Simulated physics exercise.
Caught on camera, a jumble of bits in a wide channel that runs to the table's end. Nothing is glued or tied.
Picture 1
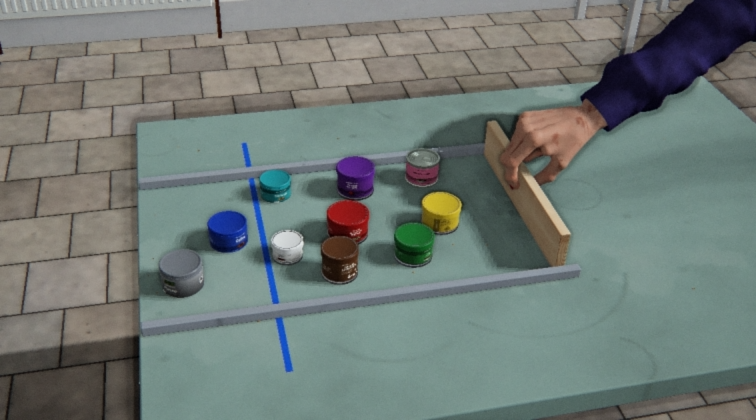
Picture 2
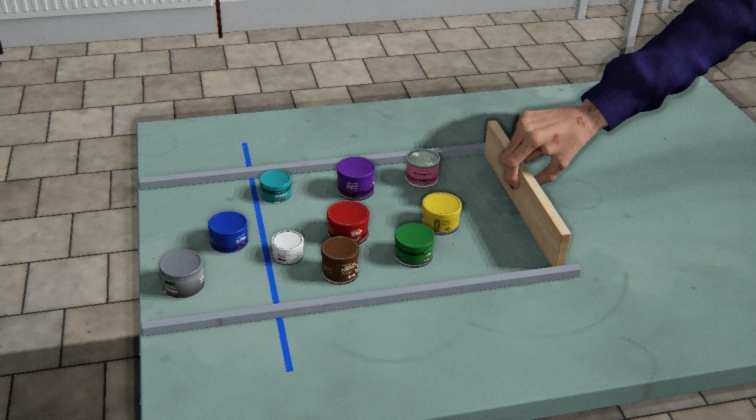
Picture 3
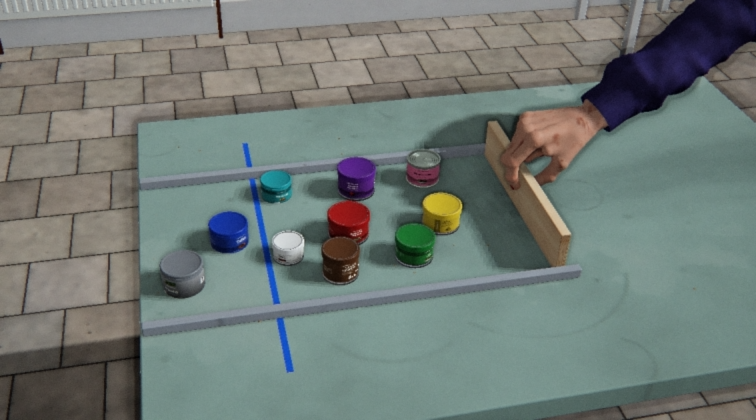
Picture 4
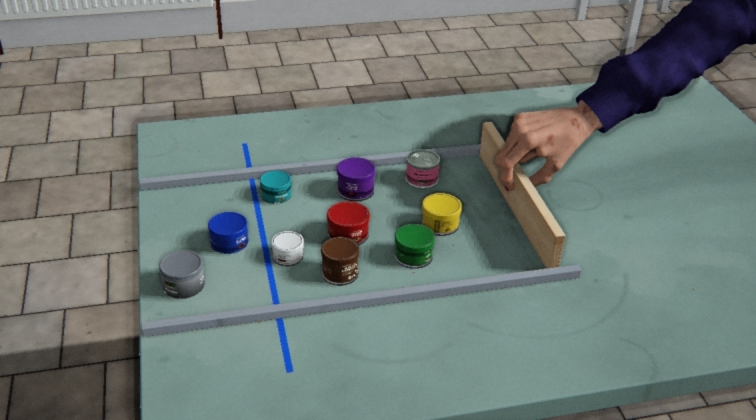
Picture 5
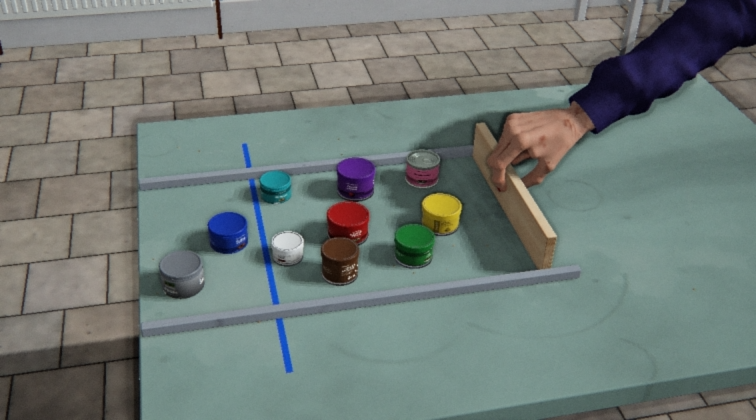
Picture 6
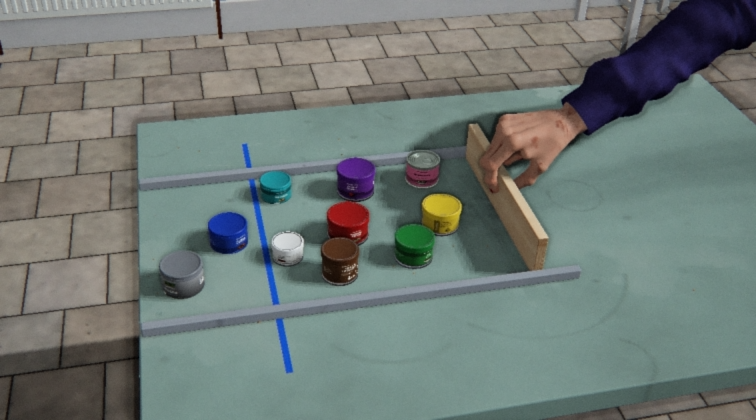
At first, a hand holds a wooden board upright at the right of a channel on a green table, with ten colourful little pots standing still near a blue line. Then the hand slides the board slightly left towards them, leaving a gap, while the pots stay in place.
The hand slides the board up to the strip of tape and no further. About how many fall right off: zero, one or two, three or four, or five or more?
In the end the number that fall off is zero.
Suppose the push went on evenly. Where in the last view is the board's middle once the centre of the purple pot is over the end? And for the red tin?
About (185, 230), and (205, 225) for the other.
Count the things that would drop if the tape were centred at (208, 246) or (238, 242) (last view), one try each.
Down on the floor: 1 and 0.
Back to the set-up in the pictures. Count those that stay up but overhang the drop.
It comes to 0.
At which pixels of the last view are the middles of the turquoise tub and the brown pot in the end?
Near (207, 191) and (231, 289).
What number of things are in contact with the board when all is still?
It touches 3.
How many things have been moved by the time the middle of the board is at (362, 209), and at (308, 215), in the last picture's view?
By then 8, and 9.
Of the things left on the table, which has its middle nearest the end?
The blue tub ends nearest.
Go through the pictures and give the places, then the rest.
Grey tub (182, 274); blue tub (228, 232); white tin (287, 248); board (523, 190); tape (263, 238), in the first picture.
Blue tub (228, 232); purple pot (356, 179), in the second picture.
White tin (288, 248); board (524, 190), in the third picture.
Grey tub (182, 275); brown pot (340, 261), in the fourth picture.
Blue tub (228, 233); yellow tin (441, 215), in the fifth picture.
Grey tub (182, 275); blue tub (228, 233); white tin (288, 249); board (503, 193); tape (263, 239), in the sixth picture.
Soon after, none off yet; grey tub at rest near (182, 275); blue tub at rest near (228, 233); white tin at rest near (288, 249).
Then, none off yet; grey tub at rest near (182, 275); blue tub at rest near (228, 233); white tin moved a little near (274, 255).
At rest, the number that fall off is zero.
